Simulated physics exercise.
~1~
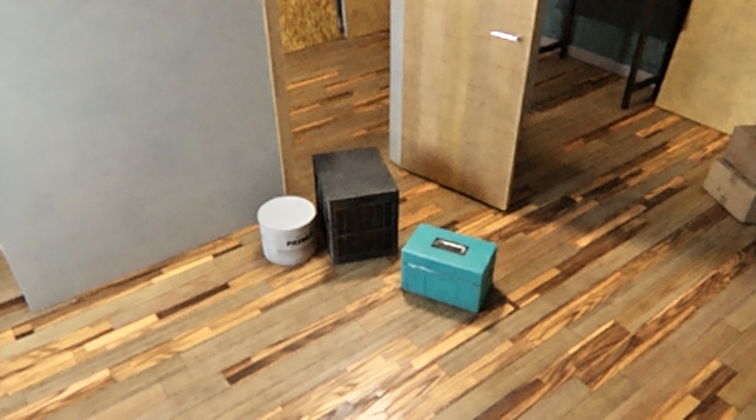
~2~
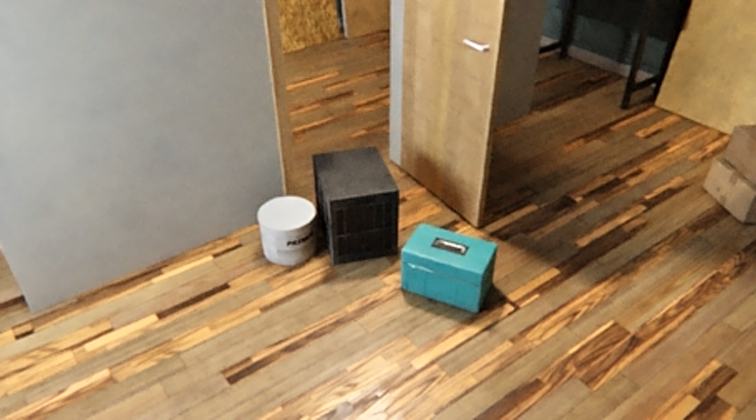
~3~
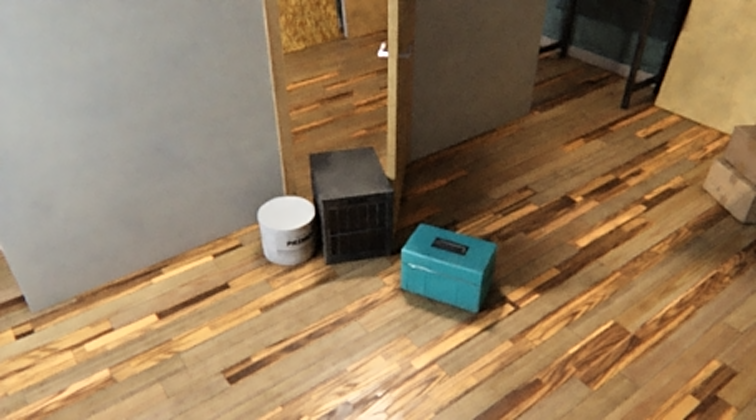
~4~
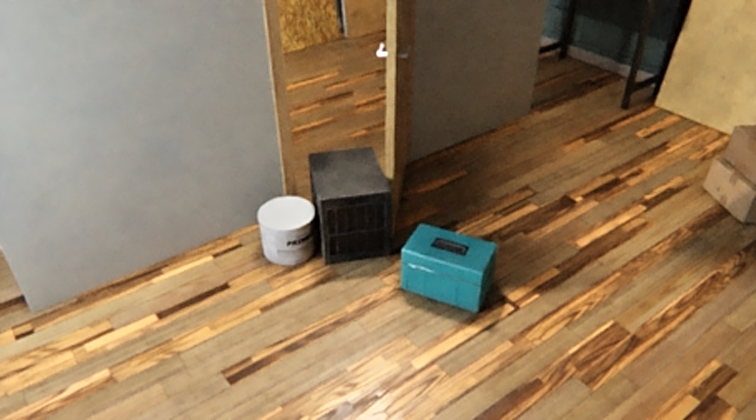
Wooden door swinging partway toward its frame and stopping ajar against a dark crate, beside a white pail and turquoise toolbox.
